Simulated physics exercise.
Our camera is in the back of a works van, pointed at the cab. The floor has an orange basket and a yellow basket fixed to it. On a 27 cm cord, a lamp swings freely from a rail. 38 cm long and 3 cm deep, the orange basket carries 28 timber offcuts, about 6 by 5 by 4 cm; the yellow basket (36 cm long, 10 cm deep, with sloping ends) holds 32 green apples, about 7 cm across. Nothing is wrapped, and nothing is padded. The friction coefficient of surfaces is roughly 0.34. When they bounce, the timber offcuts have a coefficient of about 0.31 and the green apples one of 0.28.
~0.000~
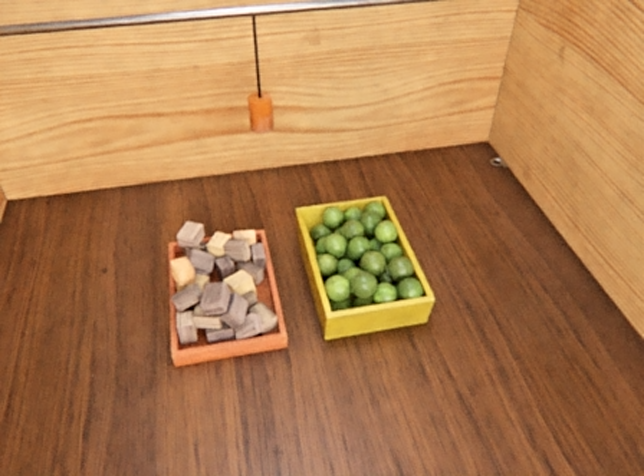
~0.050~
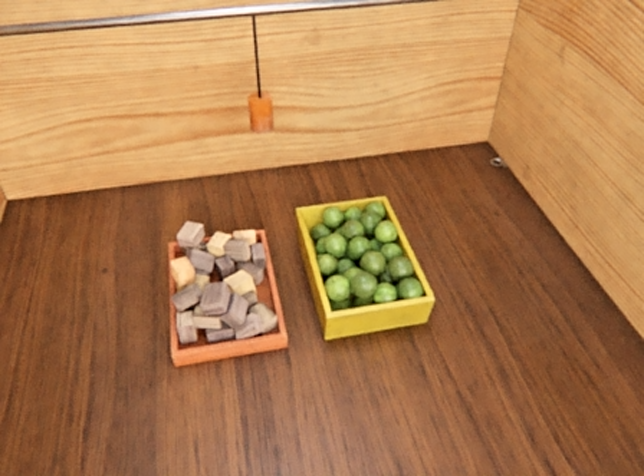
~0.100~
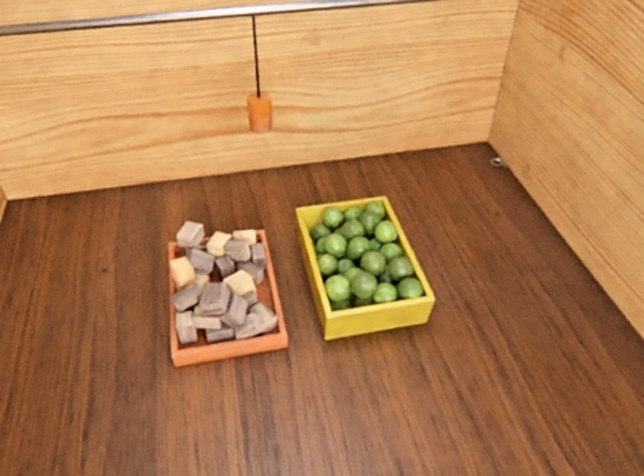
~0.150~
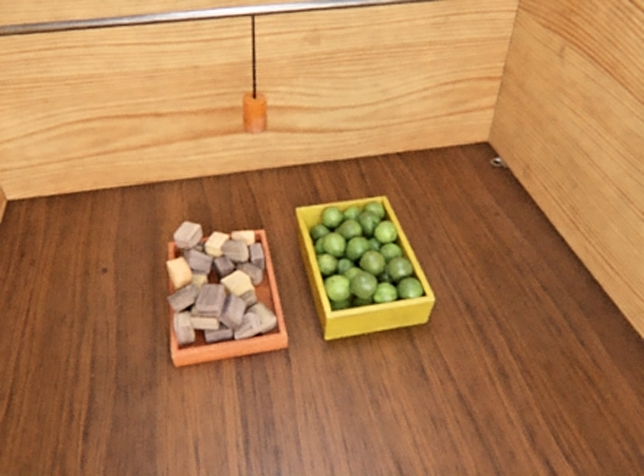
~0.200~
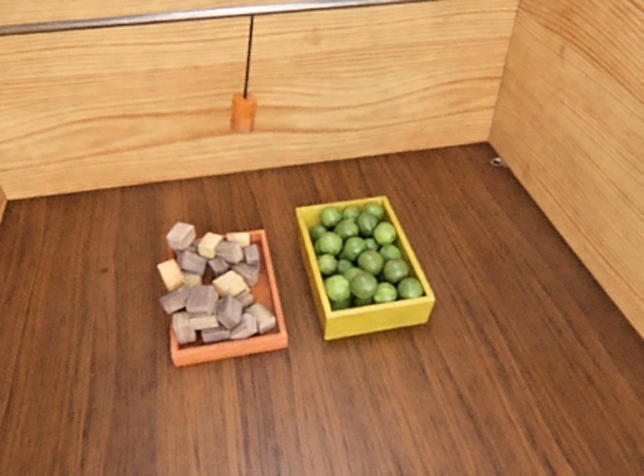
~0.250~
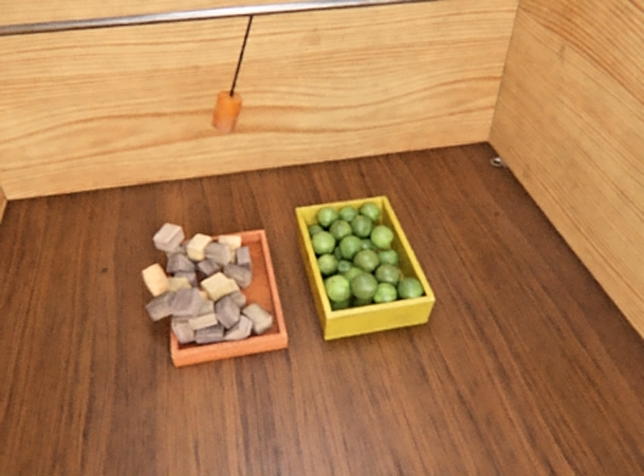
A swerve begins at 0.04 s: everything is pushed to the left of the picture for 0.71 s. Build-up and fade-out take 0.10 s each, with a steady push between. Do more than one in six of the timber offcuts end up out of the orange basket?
Yes.
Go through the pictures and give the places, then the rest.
In the first picture (we follow the rim corner now nearest the camera), orange basket at (174, 351); yellow basket at (329, 313); lamp swung 0°; nothing out yet.
In the second picture, orange basket at (174, 351); lamp swung 0°.
In the third picture, orange basket at (174, 351); lamp swung 1°.
In the fourth picture, orange basket at (174, 351); lamp swung 4°.
In the fifth picture, orange basket at (174, 351); lamp swung 10°.
In the sixth picture, orange basket at (174, 351); yellow basket at (329, 313); lamp swung 19°; 2 out, the lowest offcut at (164, 305).
After 0.38 s, 6 of 28 out of the orange basket and 0 of 32 out of the yellow basket.
After 0.53 s, 7 of 28 out of the orange basket and 0 of 32 out of the yellow basket.
After 0.76 s, 7 of 28 out of the orange basket and 0 of 32 out of the yellow basket.
When it is over (at 1.04 s), 7 of 28 out of the orange basket and 0 of 32 out of the yellow basket. Asked share, 7 of 28, 25 per cent.
